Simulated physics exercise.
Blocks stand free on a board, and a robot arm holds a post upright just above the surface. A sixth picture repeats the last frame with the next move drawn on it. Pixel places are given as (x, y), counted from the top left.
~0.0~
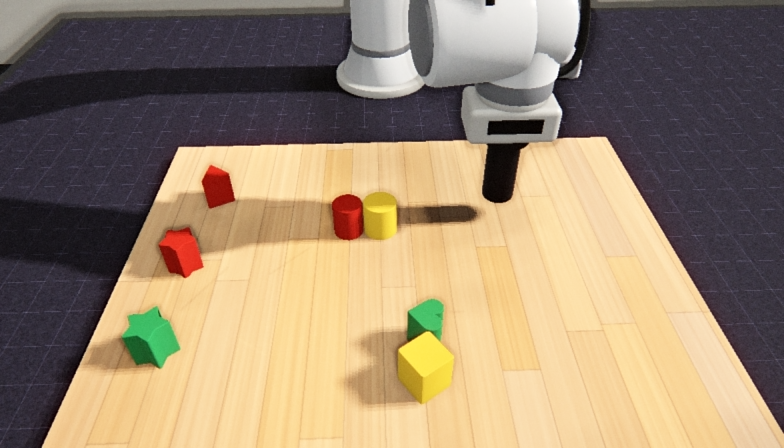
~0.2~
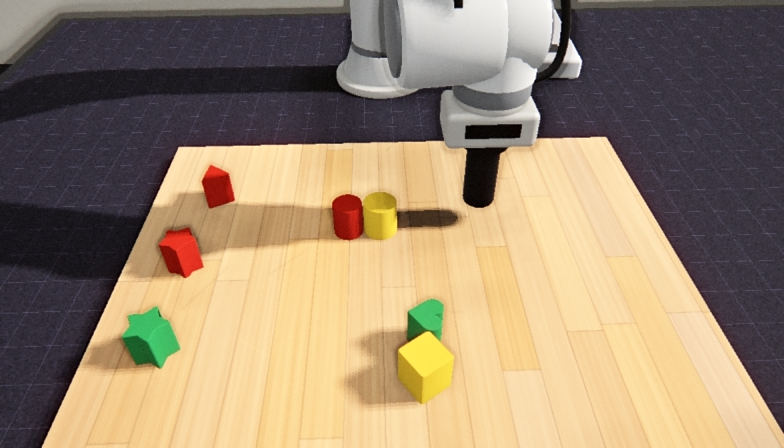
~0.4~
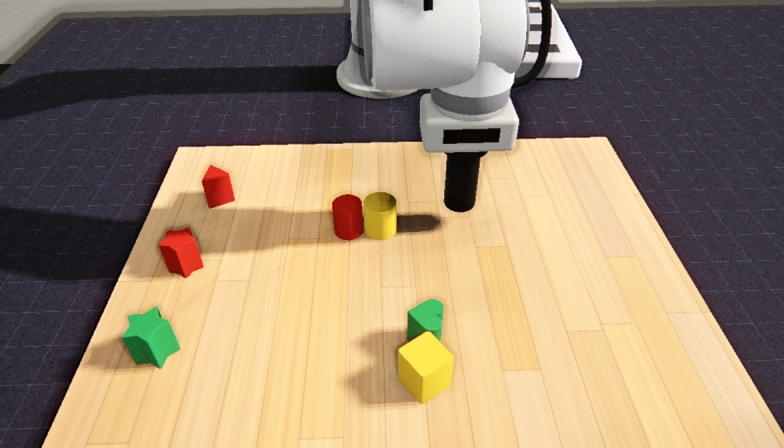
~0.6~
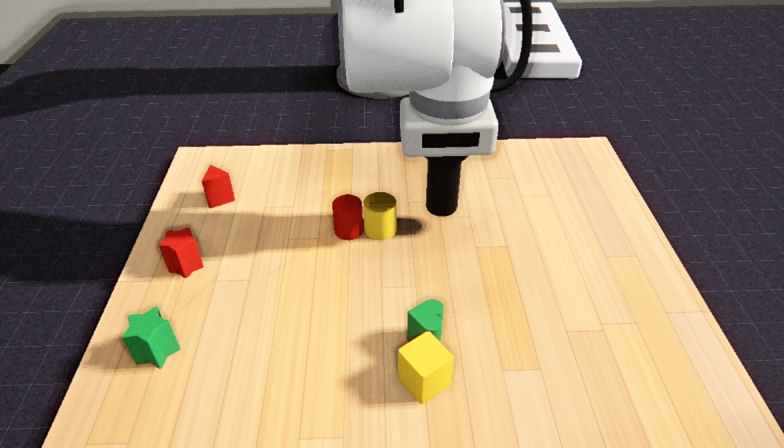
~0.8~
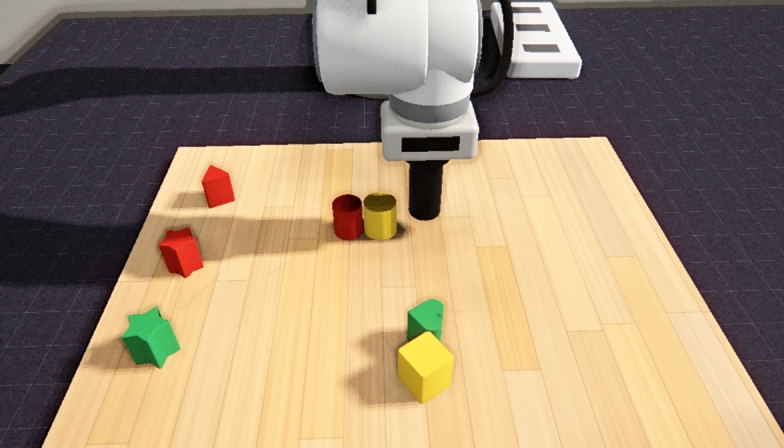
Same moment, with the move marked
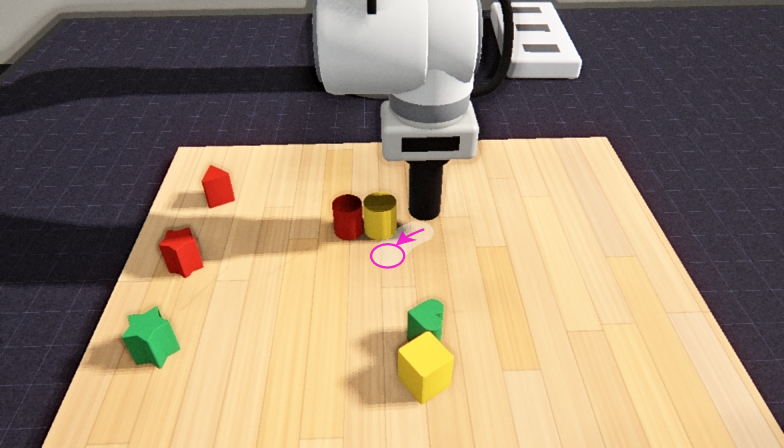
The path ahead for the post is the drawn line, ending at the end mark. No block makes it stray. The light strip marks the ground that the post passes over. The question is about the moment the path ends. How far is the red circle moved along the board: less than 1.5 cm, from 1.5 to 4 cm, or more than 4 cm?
Overall it shifts less than 1.5 cm.
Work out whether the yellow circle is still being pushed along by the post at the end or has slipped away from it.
The post has lost it.
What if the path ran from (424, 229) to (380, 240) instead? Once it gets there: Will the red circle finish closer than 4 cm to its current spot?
Final answer: Yes.
The drawn path runs from (424, 229) via (409, 236) and (397, 245), ending at (388, 256).
On the path given first. Halfway along, post (403, 222); red circle (340, 202); yellow circle (372, 203).
At the end, post (387, 238); red circle (338, 201); yellow circle (368, 206).
